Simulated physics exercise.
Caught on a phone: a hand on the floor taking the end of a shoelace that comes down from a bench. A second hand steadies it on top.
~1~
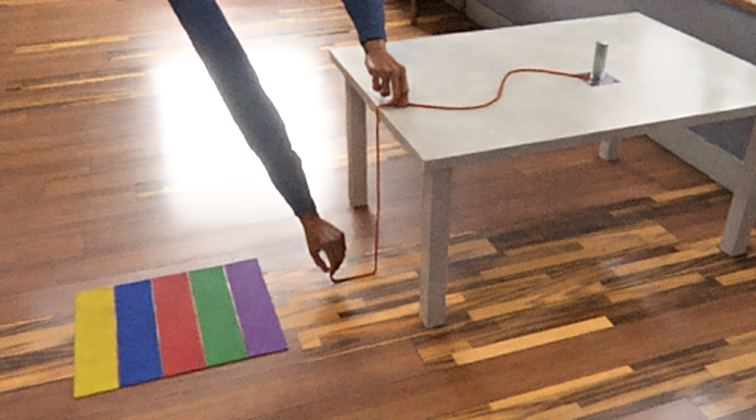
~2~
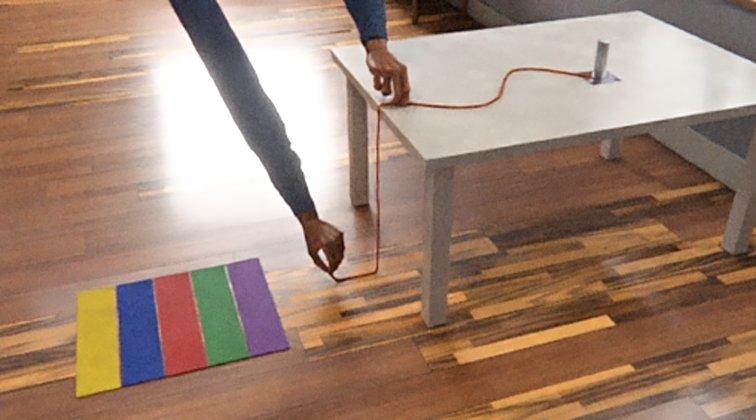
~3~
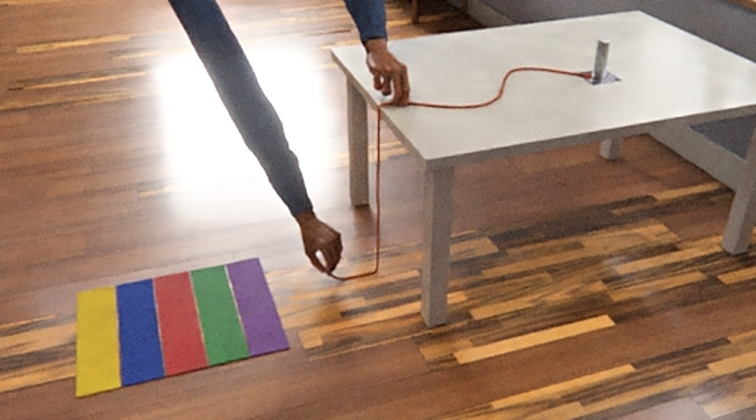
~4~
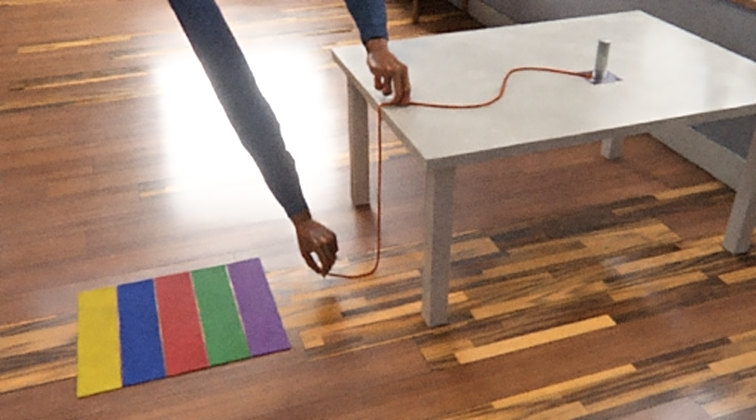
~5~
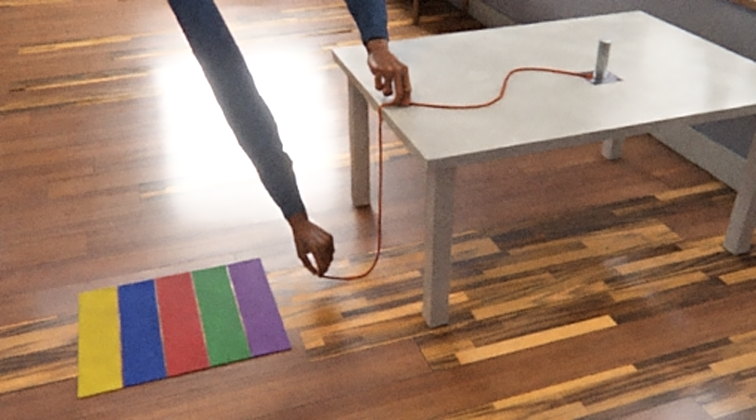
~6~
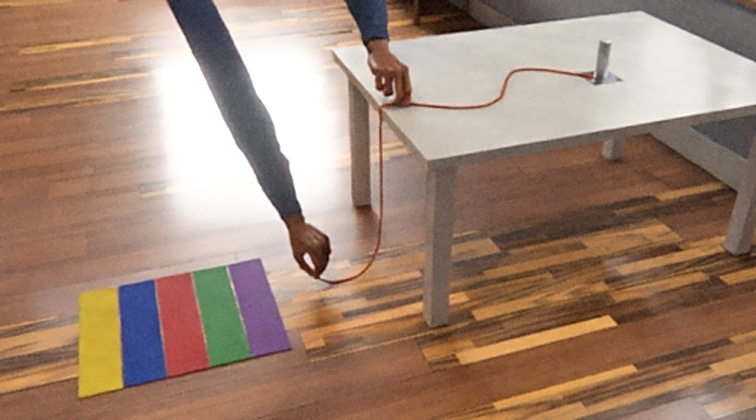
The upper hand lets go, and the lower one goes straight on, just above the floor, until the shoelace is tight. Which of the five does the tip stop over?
It halts on the blue strip.
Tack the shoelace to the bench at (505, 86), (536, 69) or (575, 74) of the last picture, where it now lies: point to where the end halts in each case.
Try by try, around (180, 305), (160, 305) and (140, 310).
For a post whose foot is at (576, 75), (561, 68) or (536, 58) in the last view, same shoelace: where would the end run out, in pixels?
In that order: (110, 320), (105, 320) and (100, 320).
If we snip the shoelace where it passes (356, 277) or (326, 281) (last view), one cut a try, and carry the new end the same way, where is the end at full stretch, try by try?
About (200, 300) and (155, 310).
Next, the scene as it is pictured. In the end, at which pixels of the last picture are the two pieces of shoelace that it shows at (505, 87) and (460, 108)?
At (474, 94), then (398, 105).
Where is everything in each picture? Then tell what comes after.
End (330, 271); purple (264, 334); green (223, 343); red (182, 352); blue (140, 362); yellow (96, 372), in the first frame.
End (329, 271); shoelace through (554, 72) (504, 83) (458, 108) (379, 115) (378, 191) (378, 258), in the second frame.
End (326, 271), in the third frame.
End (322, 272); shoelace through (555, 71) (504, 83) (459, 107) (380, 115) (379, 190) (378, 258), in the fourth frame.
End (318, 274), in the fifth frame.
End (314, 275); shoelace through (556, 72) (505, 83) (460, 108) (381, 115) (381, 191) (373, 259), in the sixth frame.
Soon after, end near (198, 299); over green.
After that, end near (156, 308); over blue.
At the stop, end near (133, 313); over blue. Over blue.
